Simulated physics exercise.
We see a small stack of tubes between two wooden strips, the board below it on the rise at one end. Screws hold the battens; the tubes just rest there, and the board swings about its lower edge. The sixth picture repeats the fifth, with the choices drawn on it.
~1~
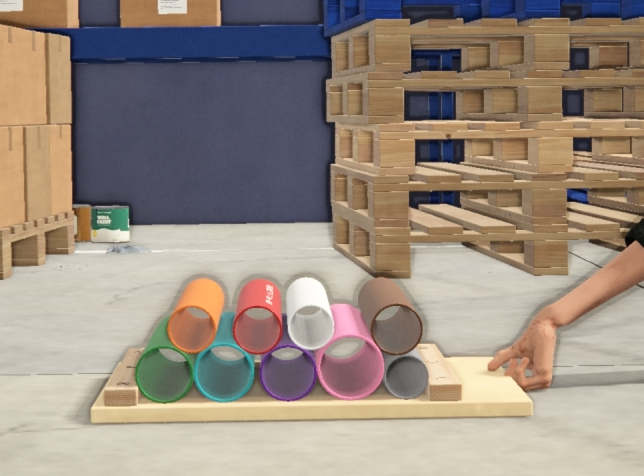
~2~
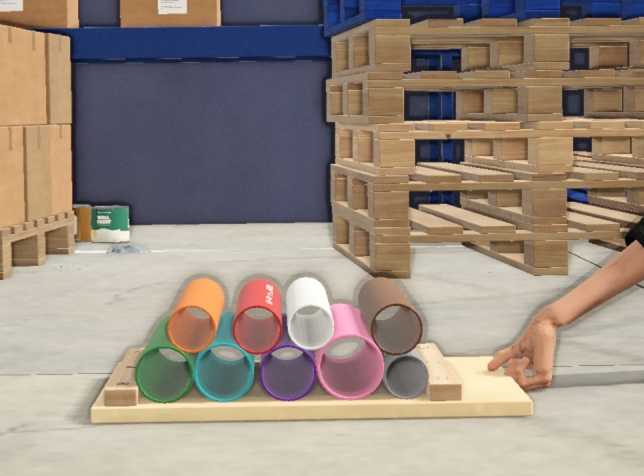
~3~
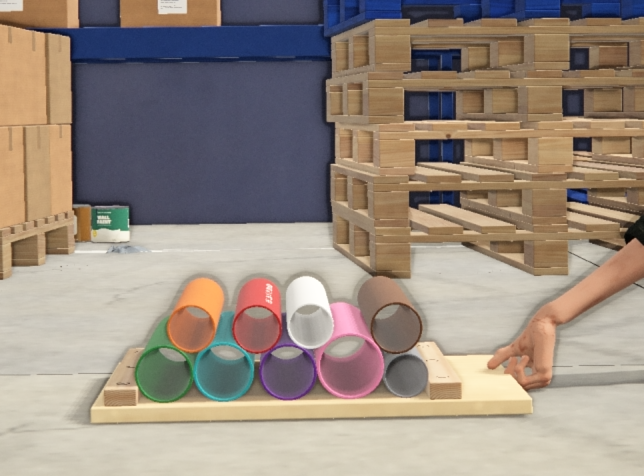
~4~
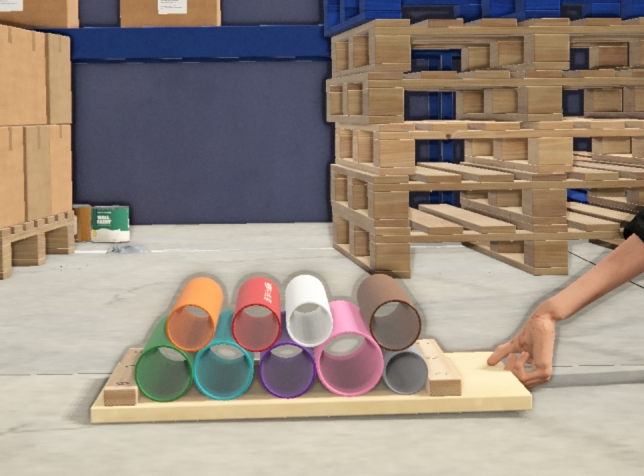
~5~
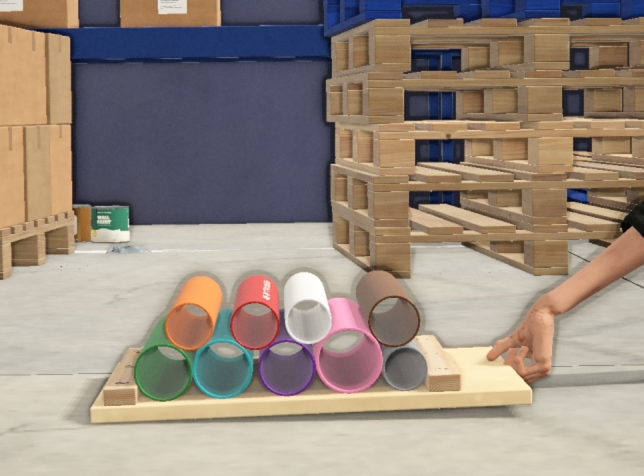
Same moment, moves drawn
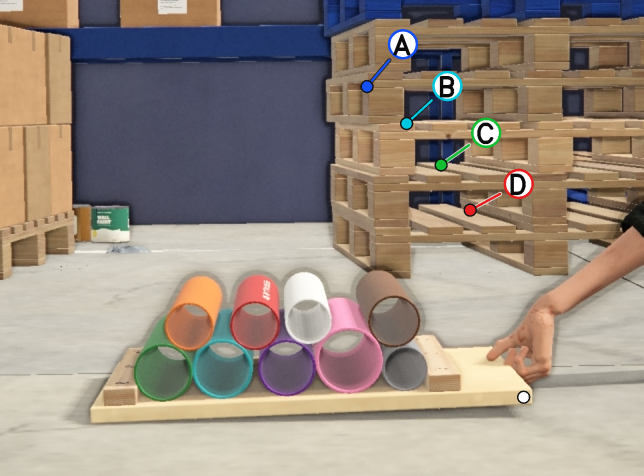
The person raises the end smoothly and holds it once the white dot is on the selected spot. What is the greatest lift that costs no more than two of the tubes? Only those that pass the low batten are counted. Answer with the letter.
It can be raised to D.
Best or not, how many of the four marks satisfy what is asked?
The number is one.
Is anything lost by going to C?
Yes, at C.
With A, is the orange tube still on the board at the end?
No, with A.
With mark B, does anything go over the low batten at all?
At B: Yes.
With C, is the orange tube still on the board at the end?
The orange tube: No.
On the marked copy, A at (367, 86); B at (407, 124); C at (441, 165); D at (470, 210); the white dot at (524, 397).
Taking D. A third of the way, board at 16°.
Two thirds of the way, board at 28°.
When it is over, board at 28°, none over the low batten.
As for the rest, A six over the low batten; B three over the low batten (orange, red, white); C three over the low batten (orange, red, white).
